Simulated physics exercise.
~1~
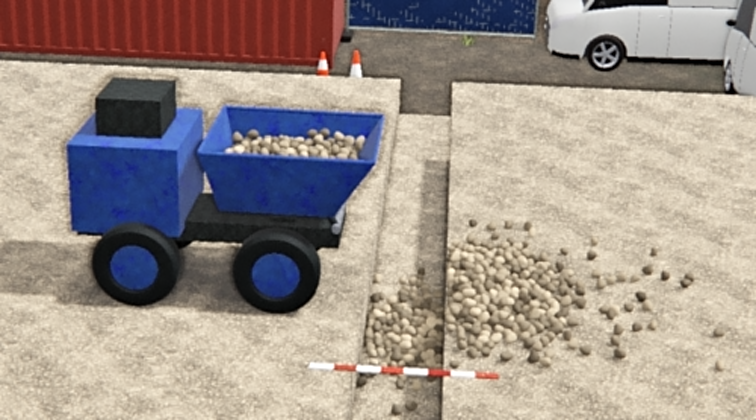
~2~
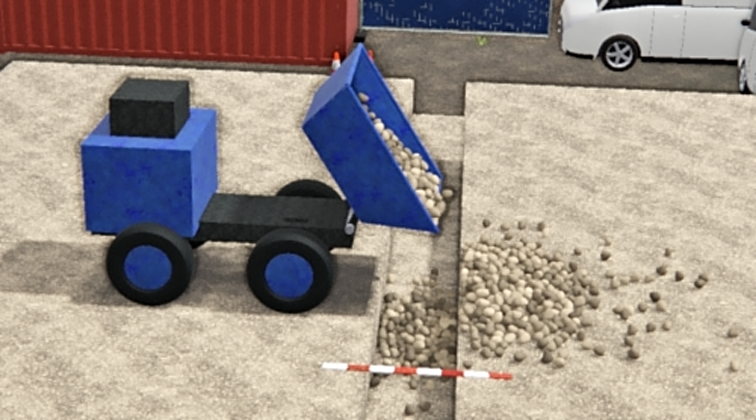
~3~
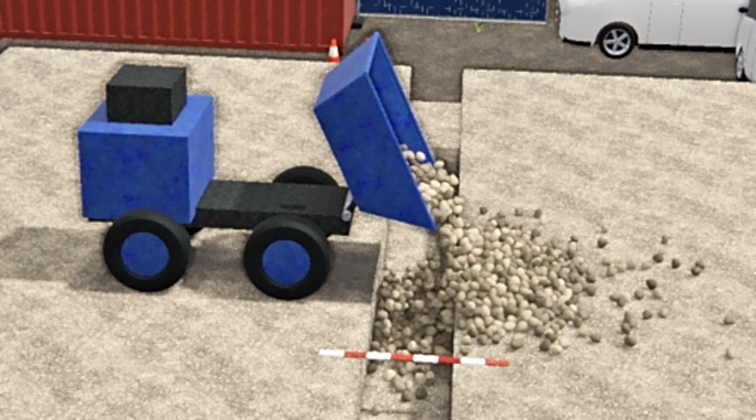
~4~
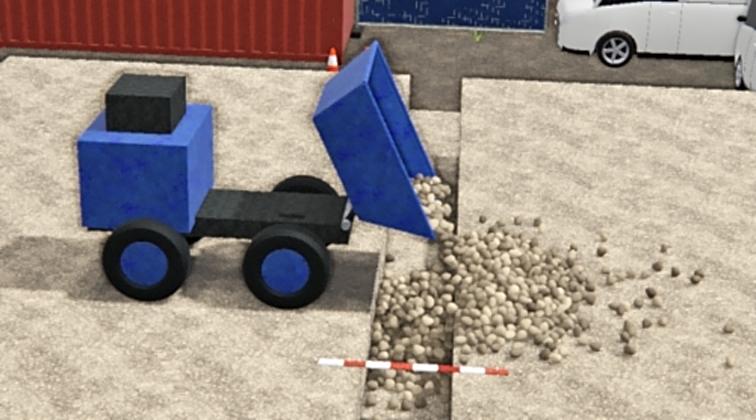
On sandy ground by a red container, a blue dump truck tilting its skip and pouring stones into a trench, nearly filling it.
